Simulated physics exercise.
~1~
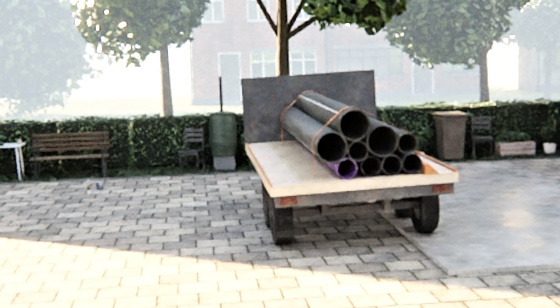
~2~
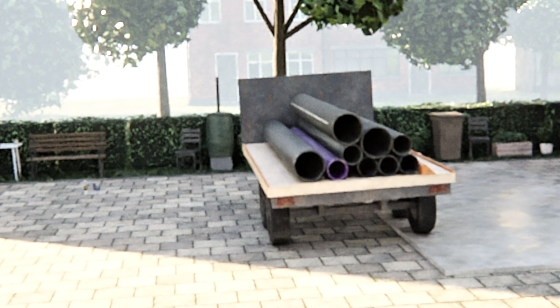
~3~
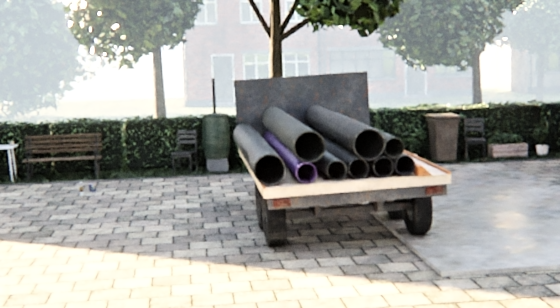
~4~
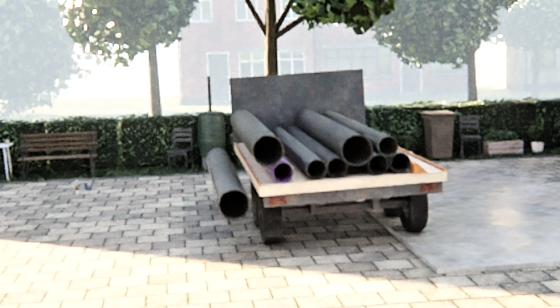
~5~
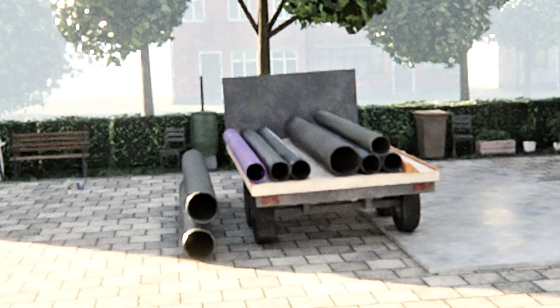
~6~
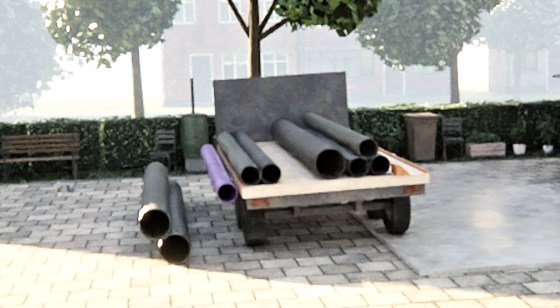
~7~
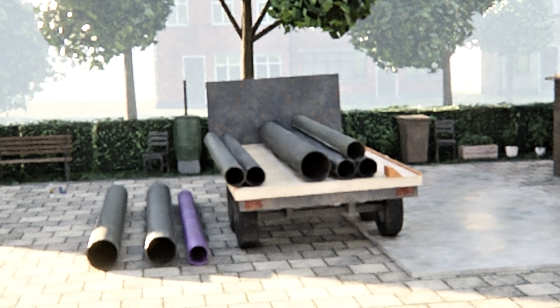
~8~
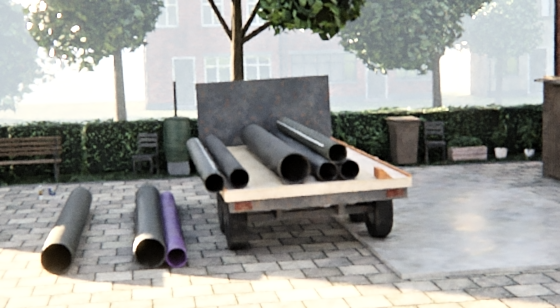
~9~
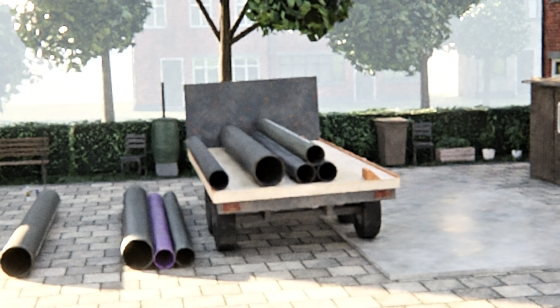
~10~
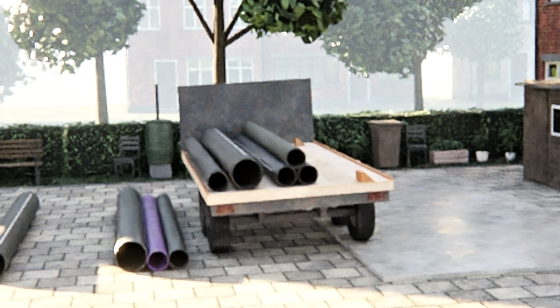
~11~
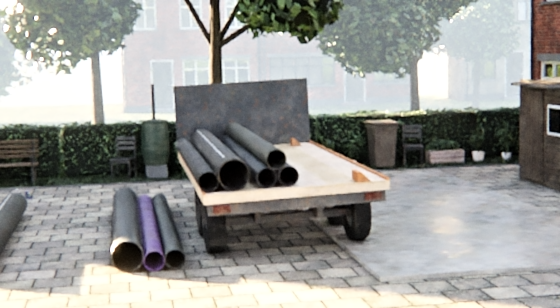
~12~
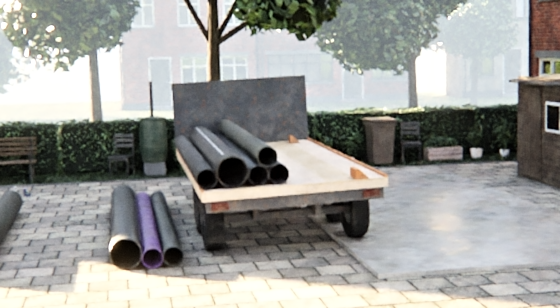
In a paved yard, a stack of dark pipes and one purple pipe on a flat trailer collapsed and rolled left; several, including the purple one, dropped off the side and came to rest on the paving, while the others stayed aboard.
